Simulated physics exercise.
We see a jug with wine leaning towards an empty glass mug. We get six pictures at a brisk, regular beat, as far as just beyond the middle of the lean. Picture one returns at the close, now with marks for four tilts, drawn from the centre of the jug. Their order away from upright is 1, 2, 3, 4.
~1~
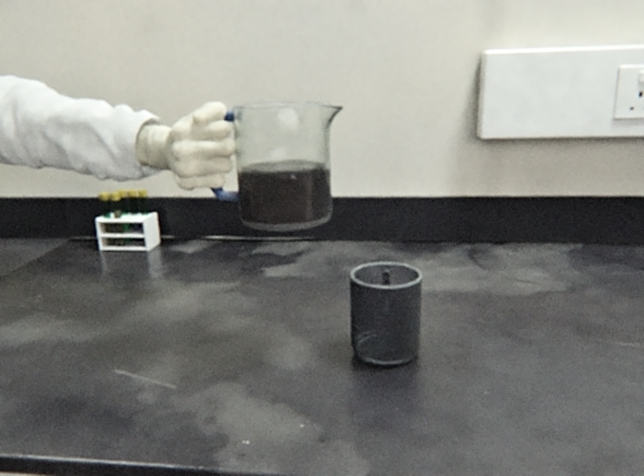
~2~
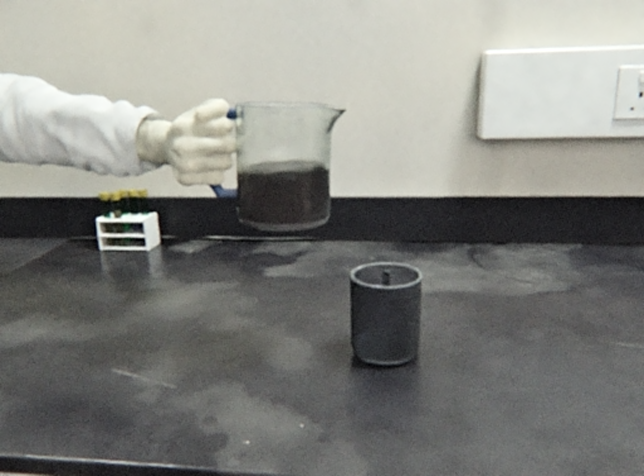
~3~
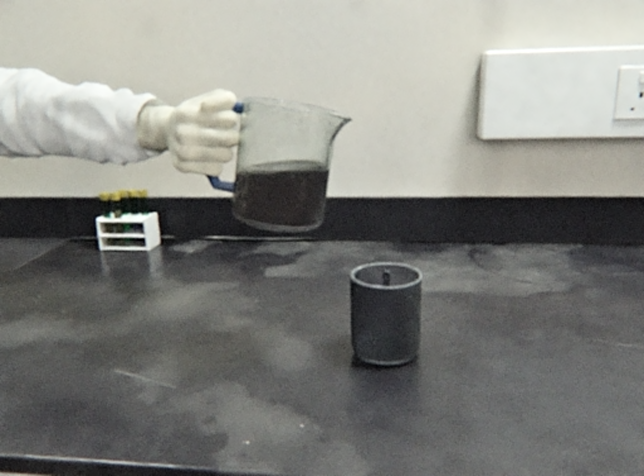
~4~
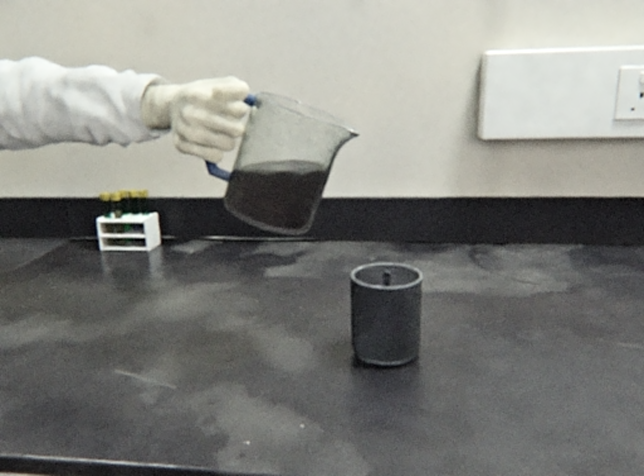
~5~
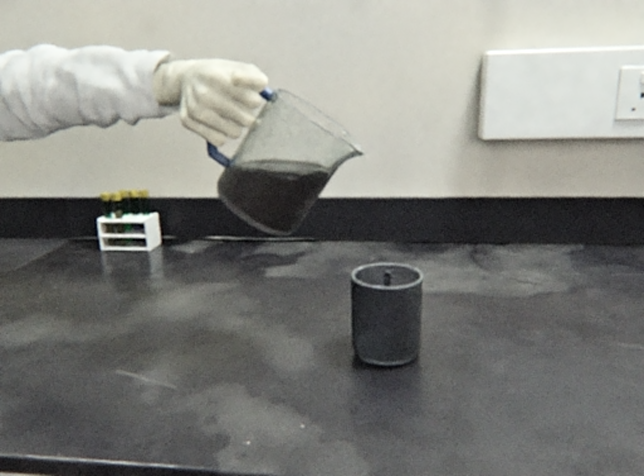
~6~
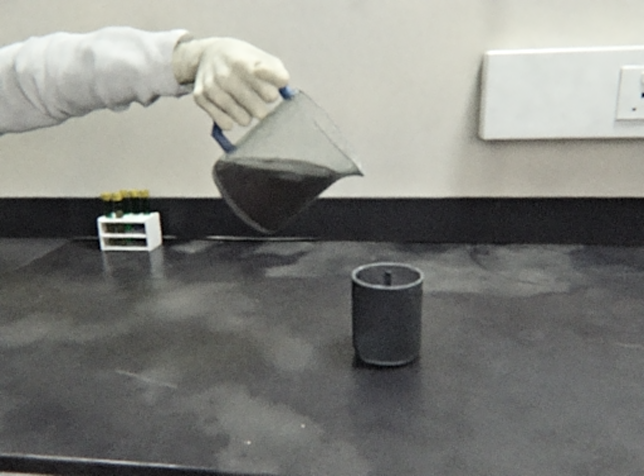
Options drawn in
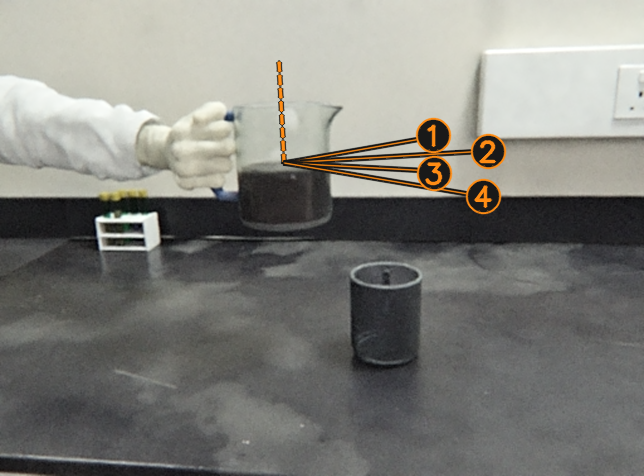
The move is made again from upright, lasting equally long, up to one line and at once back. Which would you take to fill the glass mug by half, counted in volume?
Line 1 does it best.
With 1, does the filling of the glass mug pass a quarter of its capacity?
Yes, it does.
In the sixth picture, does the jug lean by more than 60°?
No, it does not.
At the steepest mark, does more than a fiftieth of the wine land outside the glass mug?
Yes, it does.
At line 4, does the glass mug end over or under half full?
Over.
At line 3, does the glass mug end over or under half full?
Over.
On the marked copy, 1 at (416, 139); 2 at (471, 151); 3 at (417, 170); 4 at (466, 193).
Choosing 1, the glass mug ends with about 53 % of what it can hold; 6 % of the wine is spilt.
Choosing 2, the glass mug ends with about 64 % of what it can hold; 9 % of the wine is spilt.
Choosing 3, the glass mug ends with about 76 % of what it can hold; 10 % of the wine is spilt.
Choosing 4, the glass mug ends with about 81 % of what it can hold; 15 % of the wine is spilt.
